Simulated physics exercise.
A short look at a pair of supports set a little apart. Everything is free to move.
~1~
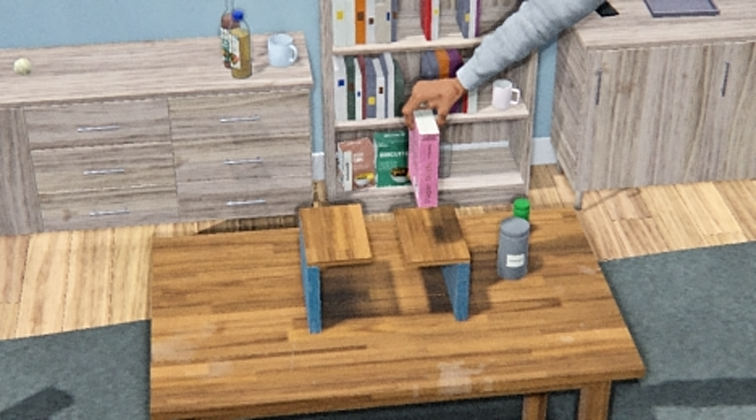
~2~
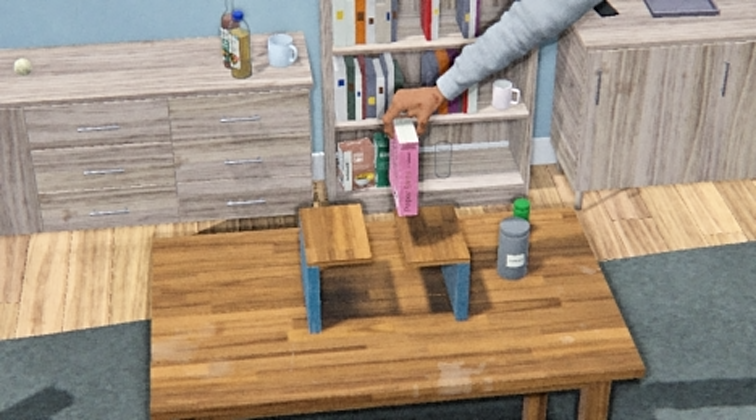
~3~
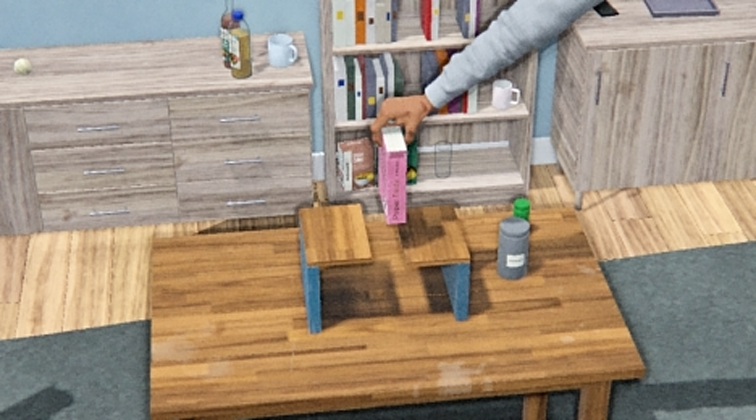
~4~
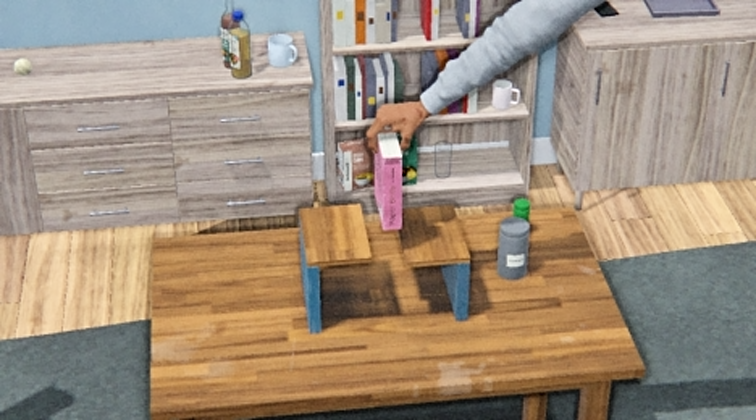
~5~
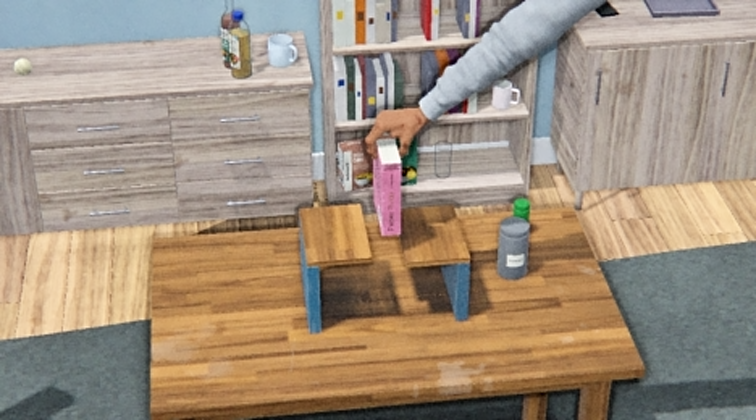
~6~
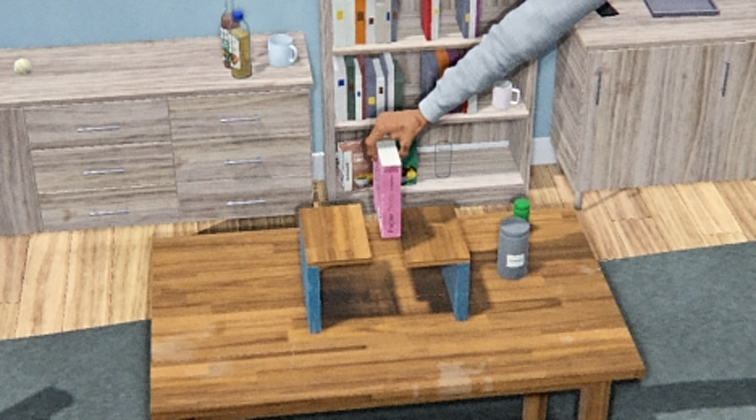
A pink book, gripped from above by a hand, moved left and slightly down over the gap between two wooden-topped supports, then was held nearly still there while the grey jar stayed put.
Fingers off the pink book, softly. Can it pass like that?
As it turns out, it drops through.
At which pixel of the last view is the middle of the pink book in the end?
At about (387, 267).
Then, 0.20 s on from there, pink book shifted a little near (387, 216).
Then, 0.30 s on from there, pink book shifted about its own width near (387, 266).
In the end, moved from the start, pink book; the other 2 unmoved. At the end, from the last picture's camera, pink book near (387, 267). The book goes down the gap.
